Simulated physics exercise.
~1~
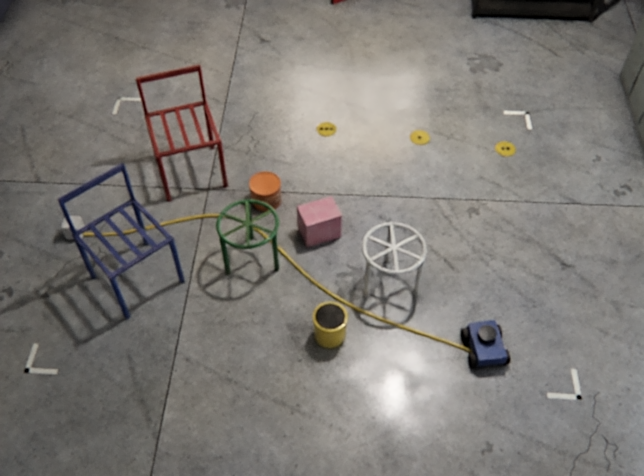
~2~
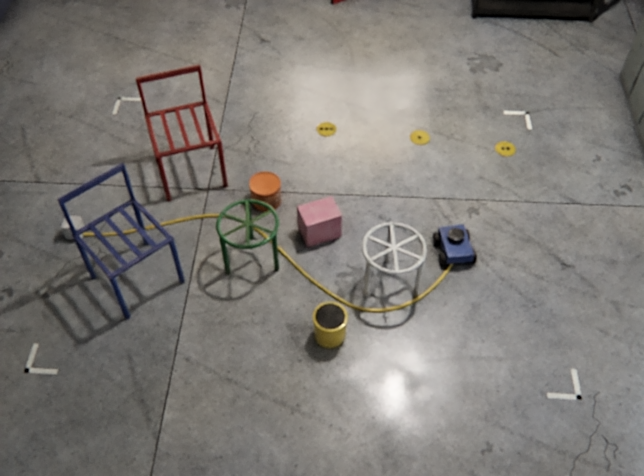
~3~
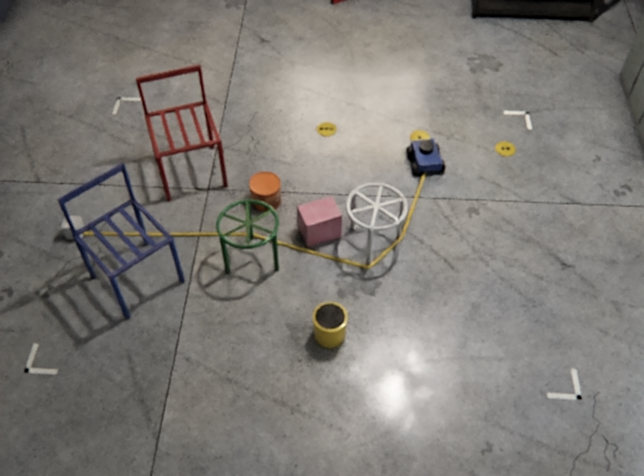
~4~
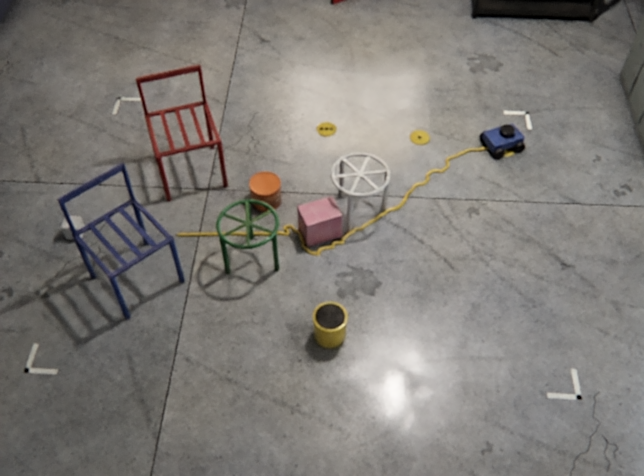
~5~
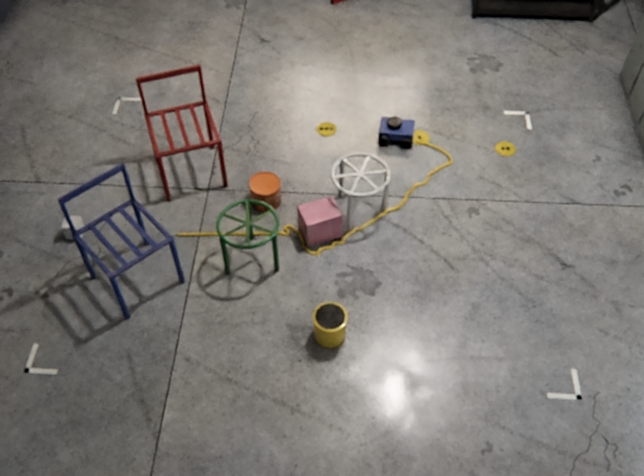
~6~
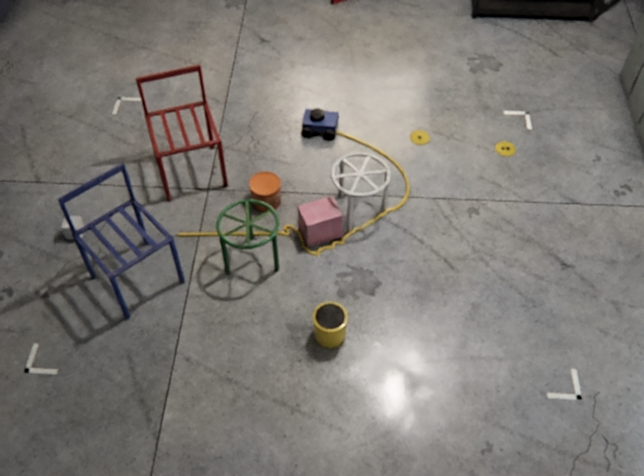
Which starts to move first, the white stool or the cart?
The cart starts to move first, heading up the floor while the white stool is still in its place. The stool only shifts afterwards, as the cart carries on and the lead pulls tight.
